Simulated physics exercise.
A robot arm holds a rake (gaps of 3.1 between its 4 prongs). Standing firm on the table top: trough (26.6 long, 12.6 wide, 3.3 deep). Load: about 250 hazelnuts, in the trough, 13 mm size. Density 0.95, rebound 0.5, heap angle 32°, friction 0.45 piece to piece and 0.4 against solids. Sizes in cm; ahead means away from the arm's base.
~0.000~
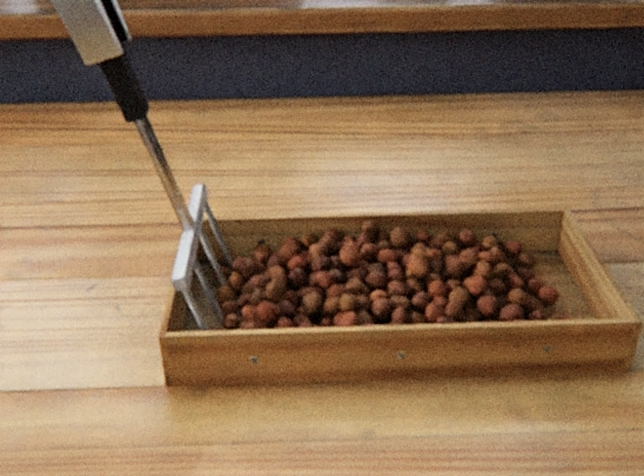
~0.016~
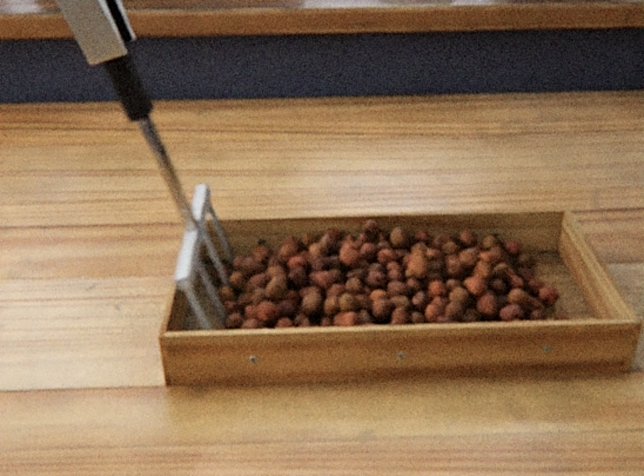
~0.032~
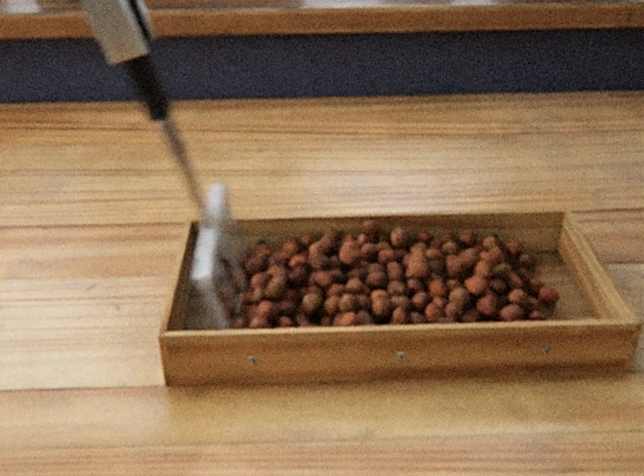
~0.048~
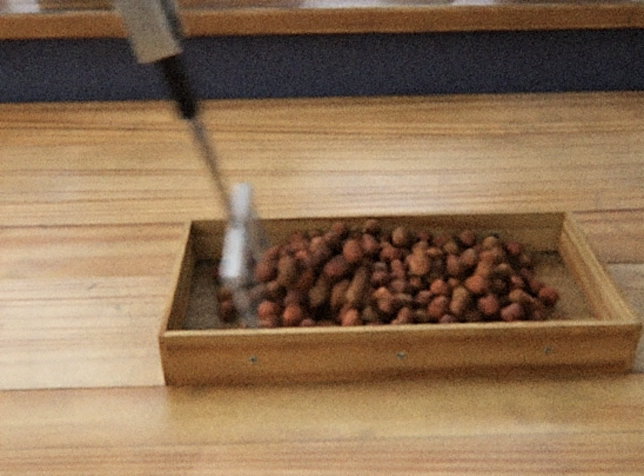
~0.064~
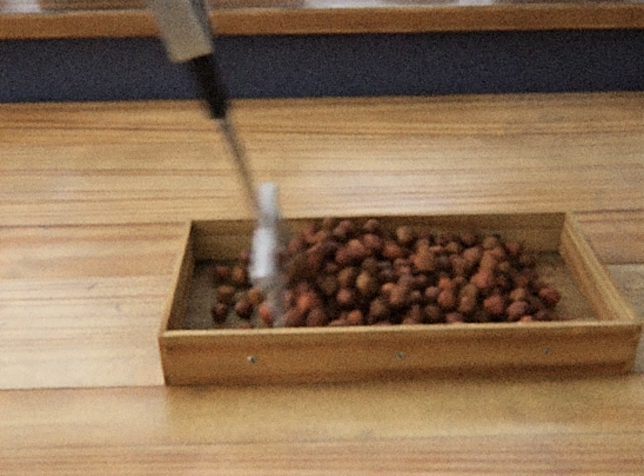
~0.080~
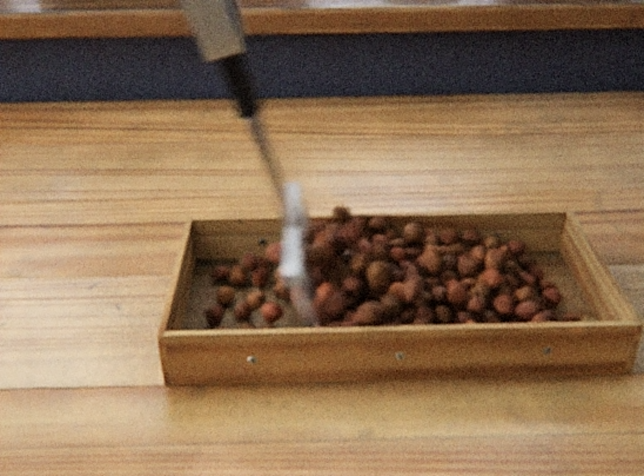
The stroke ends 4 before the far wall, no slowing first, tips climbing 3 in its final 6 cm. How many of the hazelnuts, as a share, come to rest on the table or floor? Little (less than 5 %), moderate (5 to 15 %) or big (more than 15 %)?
Answer: Big; more than 15 % of the hazelnuts finish on the table or floor.
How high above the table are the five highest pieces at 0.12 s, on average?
Some 6 cm.
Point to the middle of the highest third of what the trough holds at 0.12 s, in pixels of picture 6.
Near (412, 267).
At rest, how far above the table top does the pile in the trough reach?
Roughly 4.0 cm.
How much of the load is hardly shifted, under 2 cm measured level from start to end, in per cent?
About 10 per cent.
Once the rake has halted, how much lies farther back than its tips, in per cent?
About 50 per cent.
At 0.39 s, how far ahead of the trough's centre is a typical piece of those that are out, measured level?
Some 24 cm.
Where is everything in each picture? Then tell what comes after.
The first picture shows rake bar at (192, 232), sloping 74°; upper third of the load around (388, 278), from x 220 to 565, top at y 230; 249 in the trough.
The second picture shows rake bar at (195, 232), sloping 74°; upper third of the load around (388, 278), from x 220 to 565, top at y 230.
The third picture shows rake bar at (213, 231), sloping 74°; upper third of the load around (384, 275), from x 220 to 565, top at y 230.
The fourth picture shows rake bar at (239, 231), sloping 74°; upper third of the load around (367, 272), from x 220 to 565, top at y 230.
The fifth picture shows rake bar at (267, 230), sloping 74°; upper third of the load around (369, 270), from x 220 to 565, top at y 225.
The sixth picture shows rake bar at (294, 229), sloping 74°; upper third of the load around (378, 262), from x 215 to 575, top at y 215; 249 in the trough.
By 0.12 s, sloping 74°, highest piece 8 above the table; 249 in the trough.
By 0.17 s, sloping 74°, highest piece 9 above the table; 247 in the trough, 2 in flight or on the tool.
By 0.39 s, sloping 74°, highest piece 4 above the table; 191 in the trough, 57 on the table or floor, 1 in flight or on the tool.
By 1.09 s, sloping 74°, highest piece 4 above the table; 191 in the trough, 58 on the table or floor.
Final count, 191 in the trough, 58 on the table or floor. That is 23 % on the table or floor.
